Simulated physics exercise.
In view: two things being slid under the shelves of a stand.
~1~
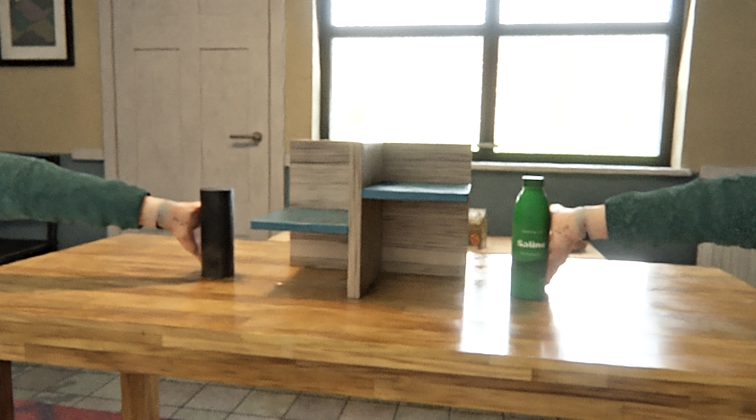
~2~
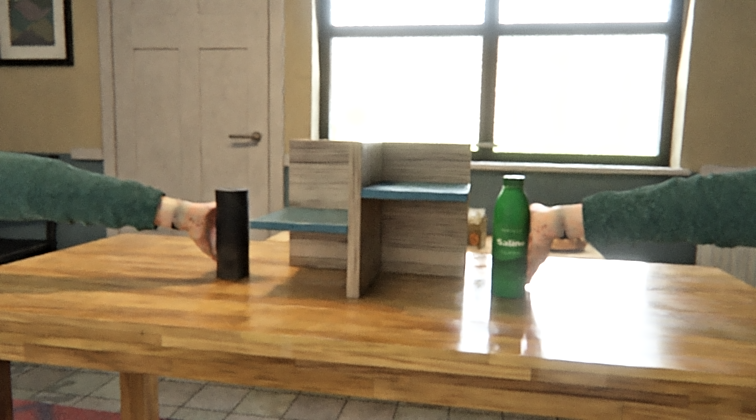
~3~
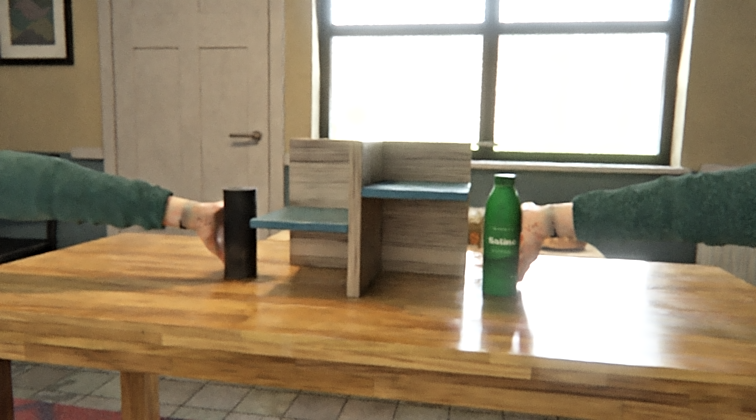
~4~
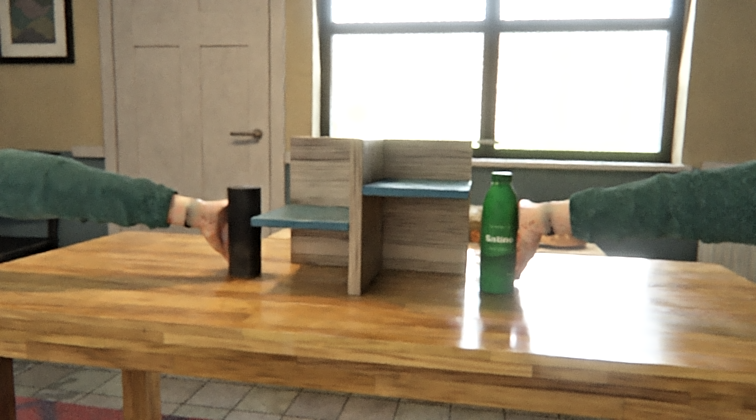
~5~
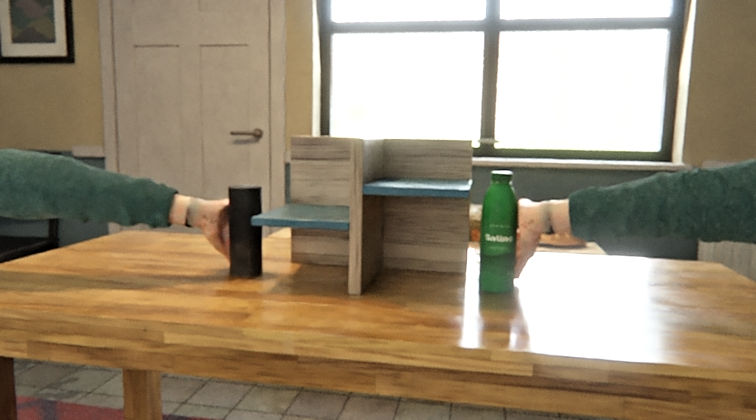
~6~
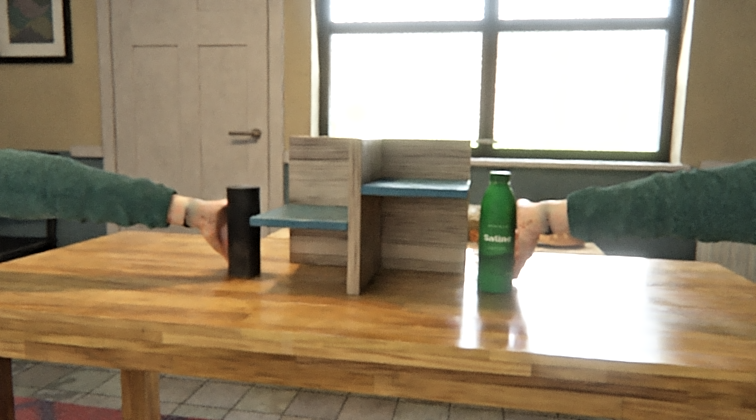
On a wooden table, two hands sliding a black candle and a green bottle inward toward a shelved stand, then barely moving.
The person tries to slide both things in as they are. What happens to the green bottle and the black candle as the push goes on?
In the end the green bottle is held at the edge, the black candle is held at the edge.
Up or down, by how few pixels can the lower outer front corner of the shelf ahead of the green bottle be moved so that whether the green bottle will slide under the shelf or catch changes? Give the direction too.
Move it up some 24 pixels and it switches.
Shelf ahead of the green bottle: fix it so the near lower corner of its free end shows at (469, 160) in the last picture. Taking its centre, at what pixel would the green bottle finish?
It'd wind up at about (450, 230) in the last view.
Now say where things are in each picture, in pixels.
Hands sliding the things forward; green bottle (530, 237); black candle (217, 232); shelf (368, 213), in the first picture.
Hands sliding the things forward; black candle (233, 232); shelf (367, 213), in the second picture.
Hands sliding the things forward; green bottle (502, 234); shelf (367, 212), in the third picture.
Hands sliding the things forward; black candle (245, 230); shelf (368, 210), in the fourth picture.
Hands sliding the things forward; green bottle (499, 231); shelf (368, 209), in the fifth picture.
Hands sliding the things forward; green bottle (497, 232); black candle (244, 230); shelf (367, 210), in the sixth picture.
Then, 0.20 s later than the last frame, green bottle sliding up to the opening near (491, 231); black candle sliding up to the opening near (249, 230).
Then, 0.26 s later than the last frame, green bottle sliding up to the opening near (484, 231); black candle sliding up to the opening near (254, 231).
When it is over, the green bottle catches on the edge, near (480, 231); the black candle catches on the edge, near (255, 231).
